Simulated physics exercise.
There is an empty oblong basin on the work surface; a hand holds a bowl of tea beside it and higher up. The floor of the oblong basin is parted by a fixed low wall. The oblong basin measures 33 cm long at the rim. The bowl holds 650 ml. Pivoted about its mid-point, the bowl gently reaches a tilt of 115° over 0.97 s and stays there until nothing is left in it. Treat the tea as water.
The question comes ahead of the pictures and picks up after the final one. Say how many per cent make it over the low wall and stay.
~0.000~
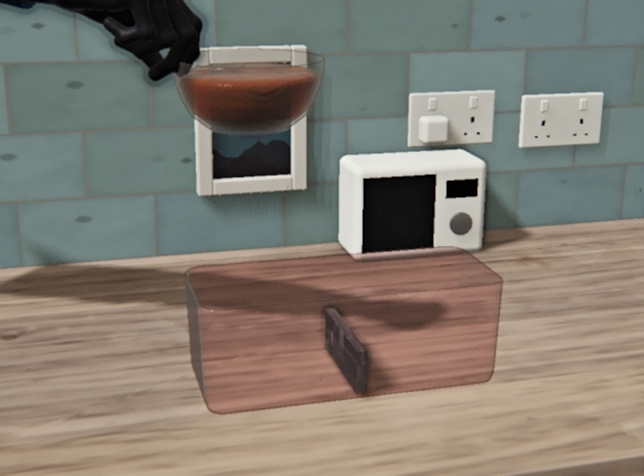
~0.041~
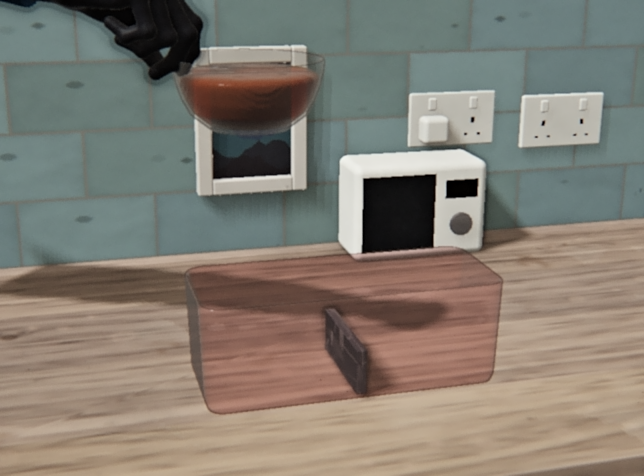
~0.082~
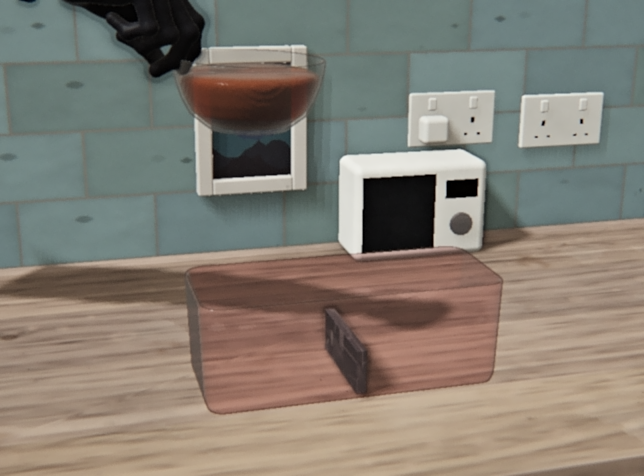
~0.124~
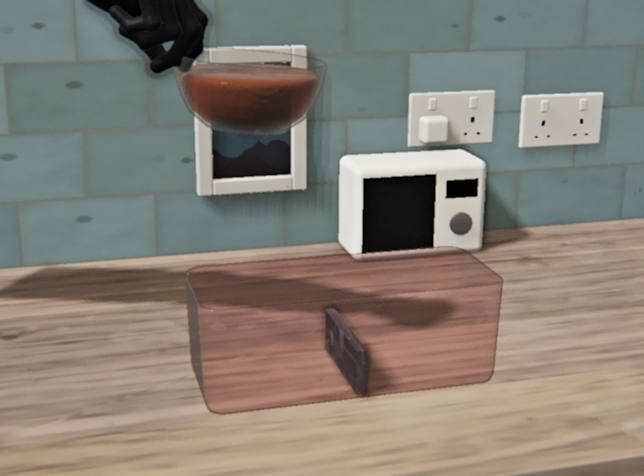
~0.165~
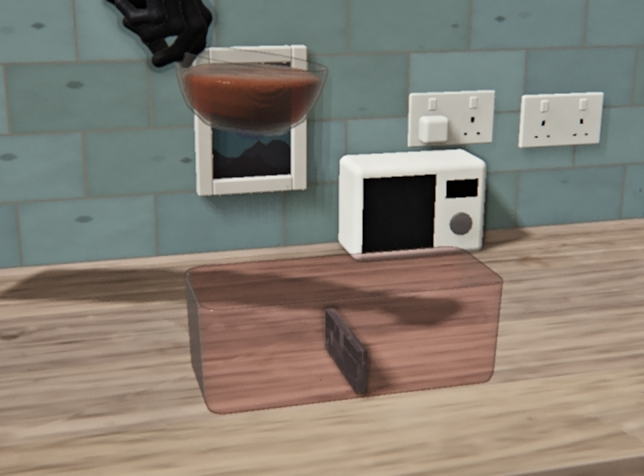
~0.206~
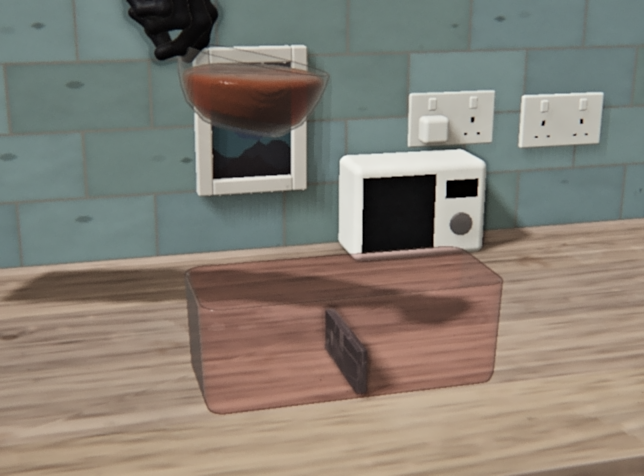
About 80 per cent makes it over and stays.
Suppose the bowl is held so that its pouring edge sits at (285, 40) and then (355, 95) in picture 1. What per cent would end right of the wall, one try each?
Roughly 60 per cent the first time and 90 per cent the second.
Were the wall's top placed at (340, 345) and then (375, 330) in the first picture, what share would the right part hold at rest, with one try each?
It comes to 75 per cent, and then 55 per cent.
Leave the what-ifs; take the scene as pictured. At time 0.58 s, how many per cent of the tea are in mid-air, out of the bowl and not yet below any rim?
Roughly 52 percent.
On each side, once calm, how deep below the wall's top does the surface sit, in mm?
Roughly 46 mm on the left side and roughly 24 mm on the right.
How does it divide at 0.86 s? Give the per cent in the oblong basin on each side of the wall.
Near 12 on the left, 80 on the right.
By 0.58 s the tilt is 76° and 35 per cent is still to pour, 0 is left of the wall and 13 right of it.
By 0.86 s the tilt is 112° and 0 per cent is still to pour, 12 is left of the wall and 79 right of it.
By 1.15 s the tilt is 115° and 0 per cent is still to pour, 18 is left of the wall and 80 right of it.
By 1.47 s the tilt is 115° and 0 per cent is still to pour, 18 is left of the wall and 80 right of it.
At rest 18 per cent lies left of the wall, 80 right of it and 2 outside.
